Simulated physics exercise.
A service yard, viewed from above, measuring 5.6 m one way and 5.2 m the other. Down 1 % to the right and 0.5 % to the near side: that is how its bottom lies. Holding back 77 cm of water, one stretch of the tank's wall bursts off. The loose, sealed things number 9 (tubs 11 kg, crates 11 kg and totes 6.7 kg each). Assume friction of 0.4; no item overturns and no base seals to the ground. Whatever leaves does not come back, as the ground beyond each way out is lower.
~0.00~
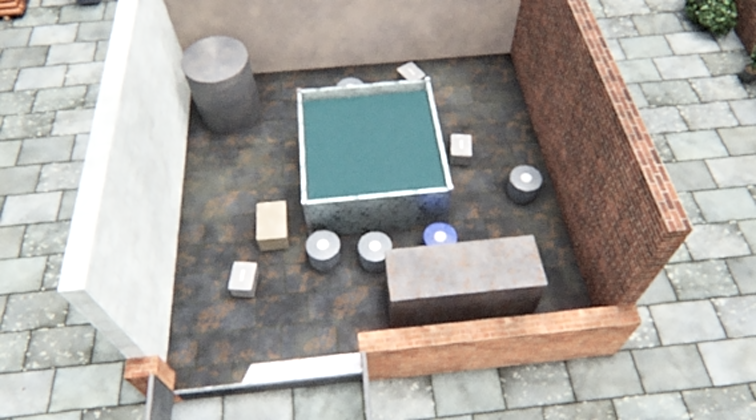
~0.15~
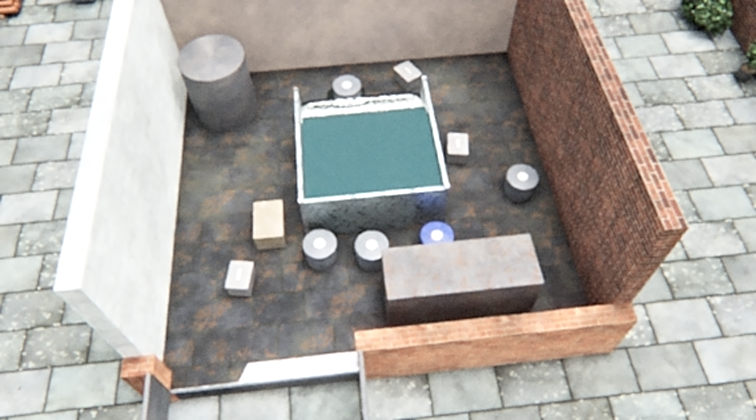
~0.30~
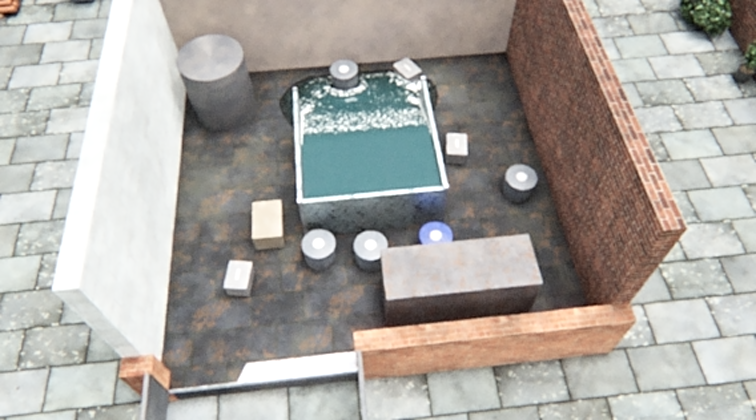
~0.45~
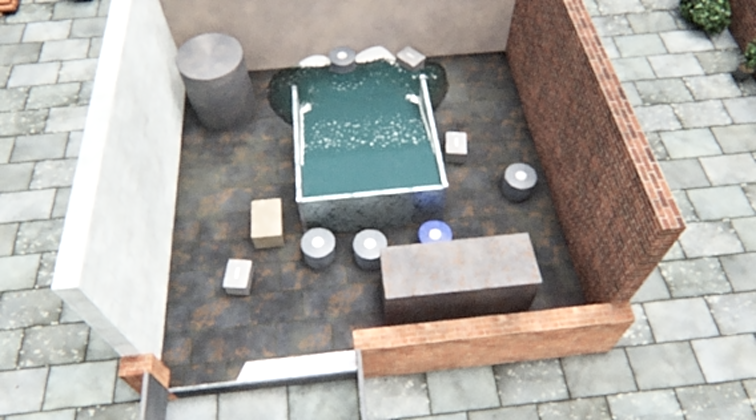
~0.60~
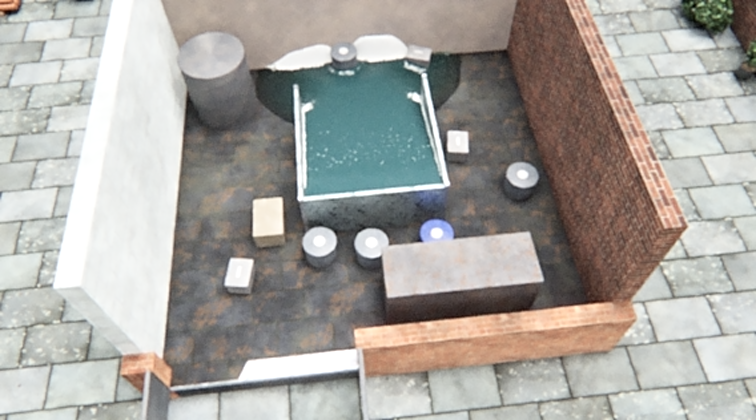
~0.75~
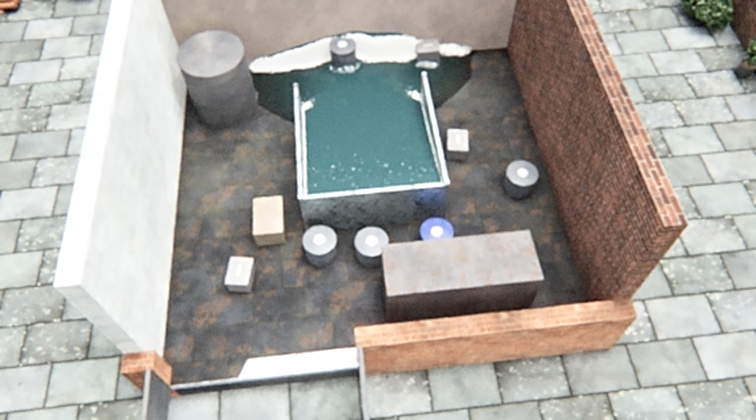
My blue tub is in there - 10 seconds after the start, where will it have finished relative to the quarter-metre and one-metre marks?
It ends well off its spot.
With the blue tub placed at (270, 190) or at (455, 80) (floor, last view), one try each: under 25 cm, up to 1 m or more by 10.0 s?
First it is swept away, then it is swept away.
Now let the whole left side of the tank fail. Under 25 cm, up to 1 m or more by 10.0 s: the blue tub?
The blue tub remains in place.
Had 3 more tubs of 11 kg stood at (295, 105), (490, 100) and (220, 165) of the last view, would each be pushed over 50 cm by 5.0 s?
Lab note - in order: Above threshold / above threshold / above threshold.
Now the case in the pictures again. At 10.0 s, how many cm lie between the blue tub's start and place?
Around 350 cm from the start.
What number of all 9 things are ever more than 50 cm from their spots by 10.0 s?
I count 9 of them.
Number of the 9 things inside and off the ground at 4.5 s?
Total: 4.
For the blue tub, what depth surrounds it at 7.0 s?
8 cm, roughly.
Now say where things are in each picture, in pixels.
In the first frame, the blue tub at (440, 237) rests on the ground; 3.8 m2 under water; 0 of 9 have shifted.
In the second frame, the blue tub at (437, 236), on the bottom; 4.9 m2 under water; 0 of 9 have shifted.
In the third frame, the blue tub at (436, 236), on the bottom; 6.2 m2 under water; 2 of 9 have shifted.
In the fourth frame, the blue tub at (435, 235) rests on the ground; water covers 7.5 m2; 2 of 9 have shifted.
In the fifth frame, the blue tub at (436, 233), on the bottom; 8.2 m2 under water; 2 of 9 have shifted.
In the sixth frame, the blue tub at (436, 232), on the bottom; water covers 8.6 m2; 2 of 9 have shifted.
After 2.0 s the blue tub is near (436, 232), 0.0 m from its start, aground; 0 of 9 are out; 2 afloat.
After 4.5 s the blue tub is near (389, 224), 0.7 m from its start, afloat; 3 of 9 are out; 4 afloat.
After 7.0 s the blue tub is near (292, 239), 2.0 m from its start, afloat; 3 of 9 are out; 6 afloat.
After 10.0 s the blue tub is near (189, 221), 3.4 m from its start, afloat; 5 of 9 are out; 4 afloat.
